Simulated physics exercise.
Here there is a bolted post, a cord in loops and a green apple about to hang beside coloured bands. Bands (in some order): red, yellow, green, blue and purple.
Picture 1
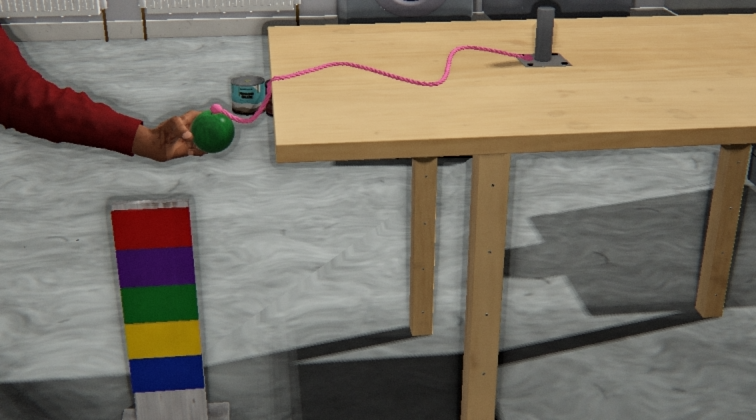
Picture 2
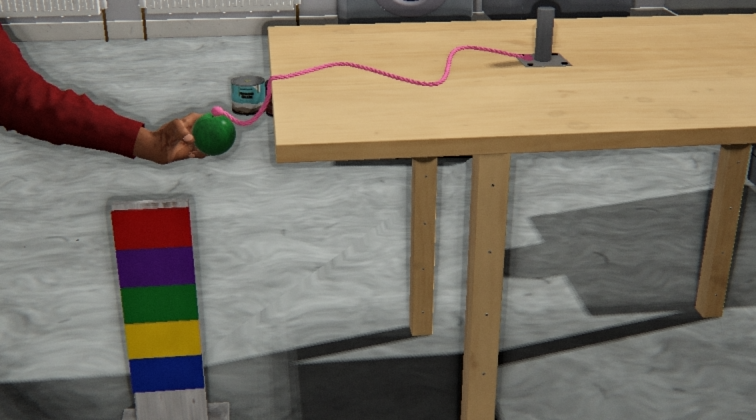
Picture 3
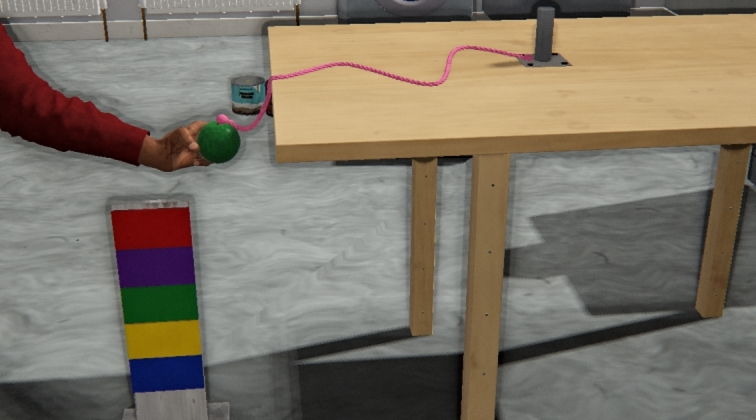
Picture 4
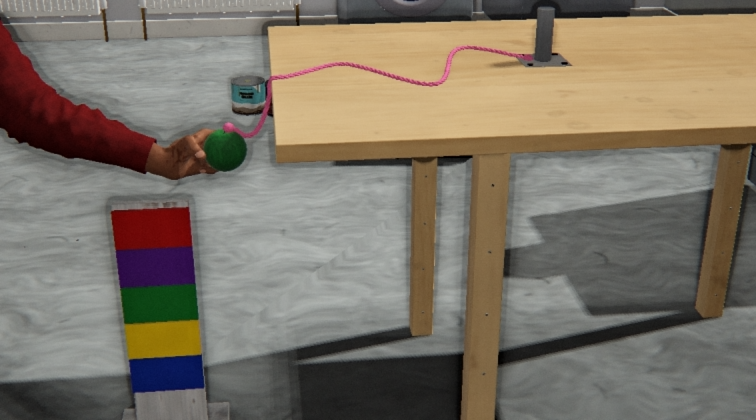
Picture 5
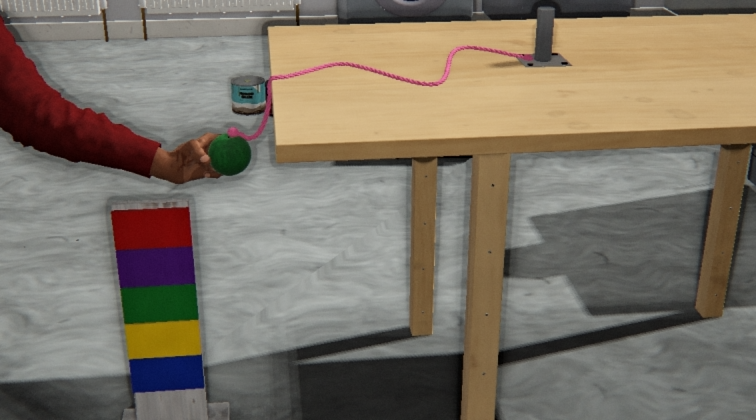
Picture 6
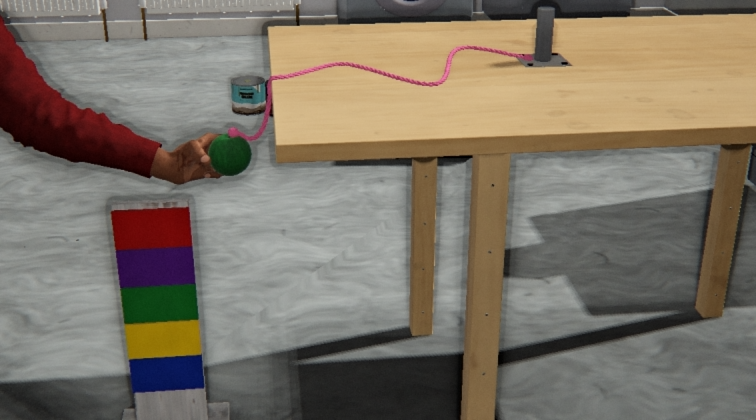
A hand in a red sleeve holding a green ball on a pink cord, lowering it slightly rightward beside a wooden table, then pausing.
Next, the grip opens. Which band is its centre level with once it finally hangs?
Yellow.
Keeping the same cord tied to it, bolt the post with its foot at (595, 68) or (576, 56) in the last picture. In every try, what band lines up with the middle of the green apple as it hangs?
Green; green.
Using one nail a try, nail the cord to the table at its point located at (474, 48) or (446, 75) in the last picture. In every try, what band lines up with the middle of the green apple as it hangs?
First try green, second try purple.
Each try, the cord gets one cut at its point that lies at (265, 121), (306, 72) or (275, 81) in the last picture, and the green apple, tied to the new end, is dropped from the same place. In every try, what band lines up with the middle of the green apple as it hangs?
Try 1 - green; try 2 - red; try 3 - purple.
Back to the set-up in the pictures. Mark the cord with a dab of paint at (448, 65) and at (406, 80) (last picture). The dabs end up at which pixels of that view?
I'd put the first at about (384, 69) and the other at about (282, 75).
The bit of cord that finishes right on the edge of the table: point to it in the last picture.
At (396, 77), roughly.
Soon after, apple near (272, 299); level with green.
Then, apple near (288, 309); level with yellow.
At rest, apple near (285, 318); level with yellow. Its centre hangs level with the yellow band.
